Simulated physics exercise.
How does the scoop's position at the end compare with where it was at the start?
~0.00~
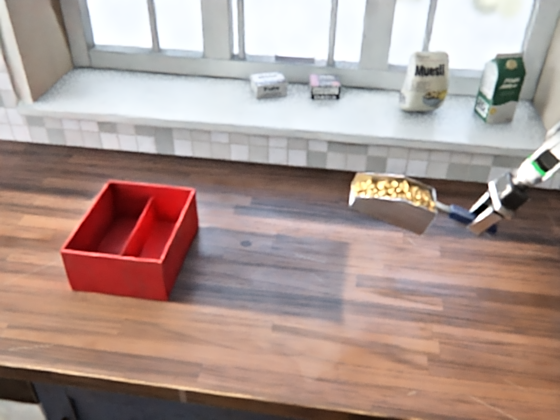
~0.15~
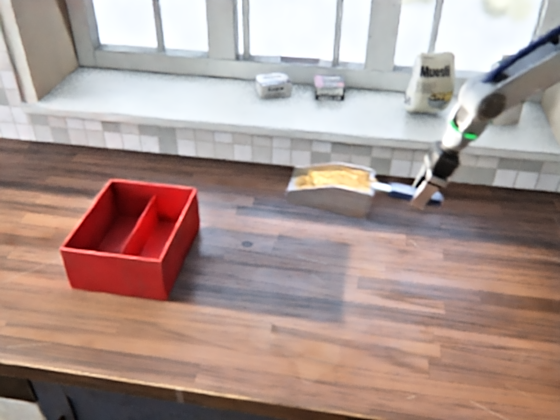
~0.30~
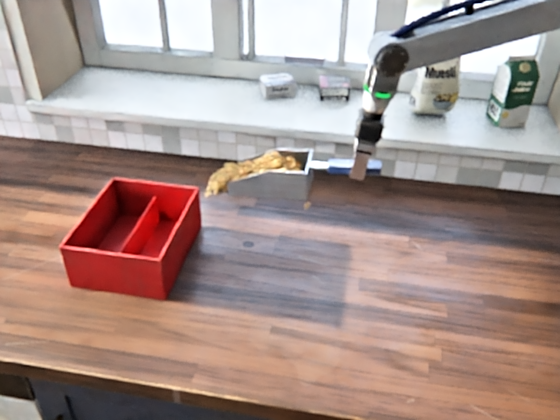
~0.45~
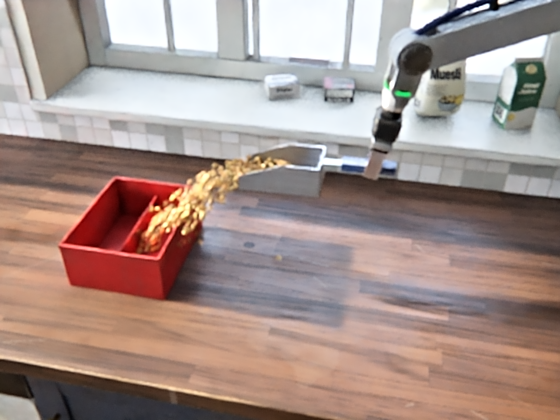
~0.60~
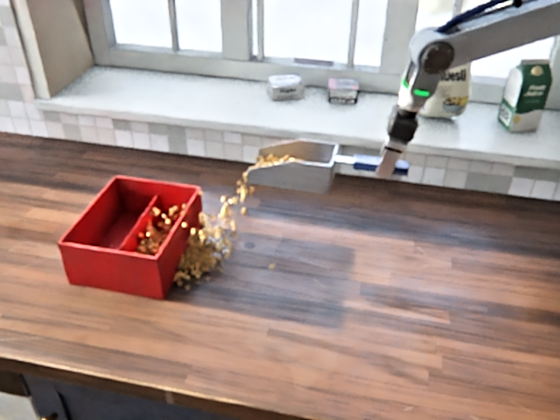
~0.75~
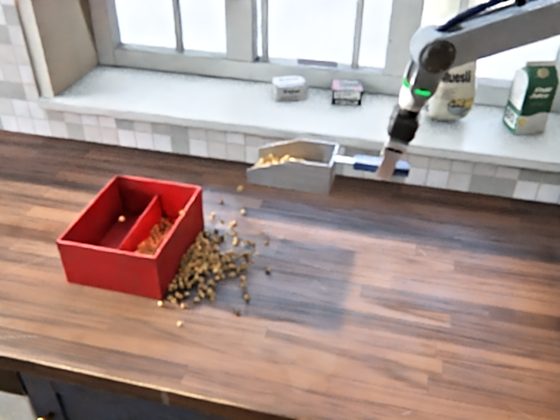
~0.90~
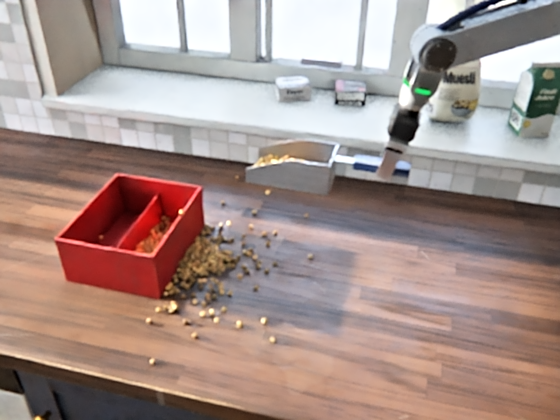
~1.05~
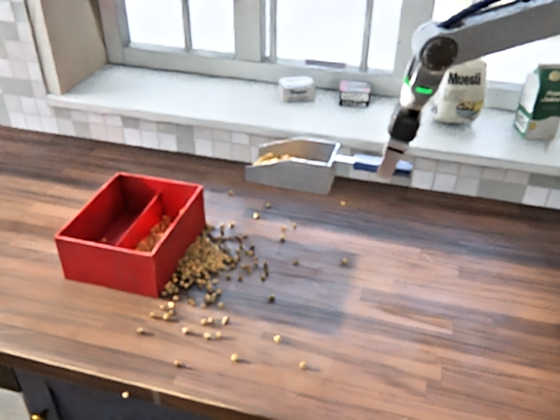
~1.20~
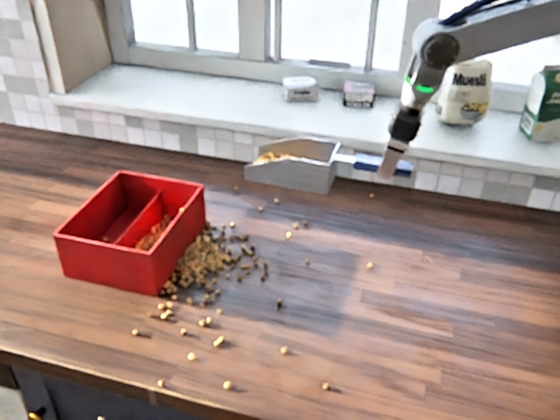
At the end the scoop is farther left and a little higher in view, closer to the red box than it was at the start.
